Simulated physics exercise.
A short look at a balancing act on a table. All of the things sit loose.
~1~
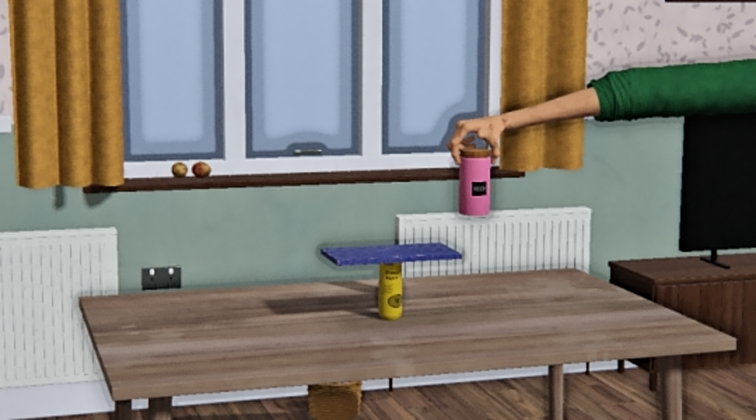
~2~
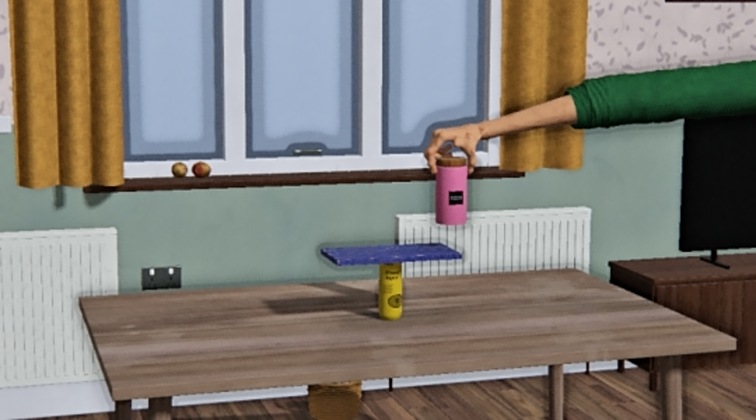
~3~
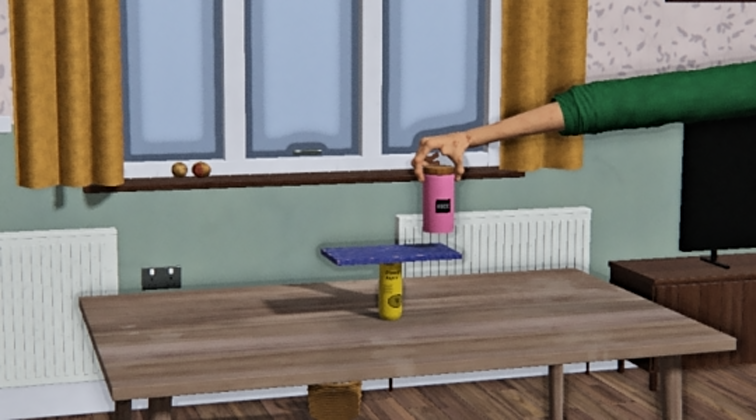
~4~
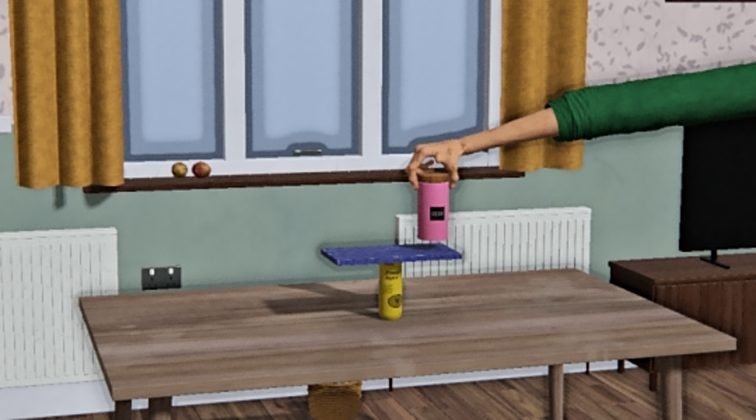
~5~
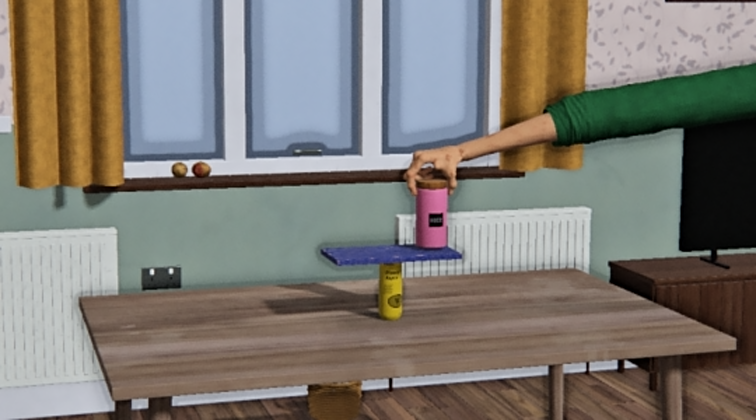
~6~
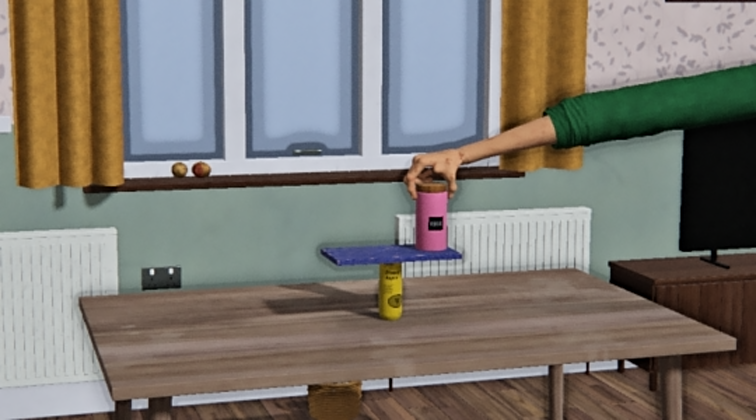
A hand in a green sleeve lowered a pink jar down and to the left, setting it on the right side of a blue board balanced on a yellow can, and kept hold of it.
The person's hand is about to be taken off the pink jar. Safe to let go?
My guess is the stack will not be secure.
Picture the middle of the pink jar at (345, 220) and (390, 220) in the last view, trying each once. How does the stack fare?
Result of try one: Collapse; result of try two: No collapse.
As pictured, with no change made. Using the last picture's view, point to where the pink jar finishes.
About (490, 295).
Then, 0.40 s after the last picture, pink jar now fallen; blue board tipped 52° from how it was.
Then, 0.60 s after the last picture, blue board tipped 56° from how it was; yellow can tipped 9° from how it was.
Then, 0.80 s after the last picture, yellow can and blue board now fallen.
By the end, fallen, pink jar, yellow can and blue board. Seen from the same camera at the end, pink jar near (490, 295). The stack comes apart.
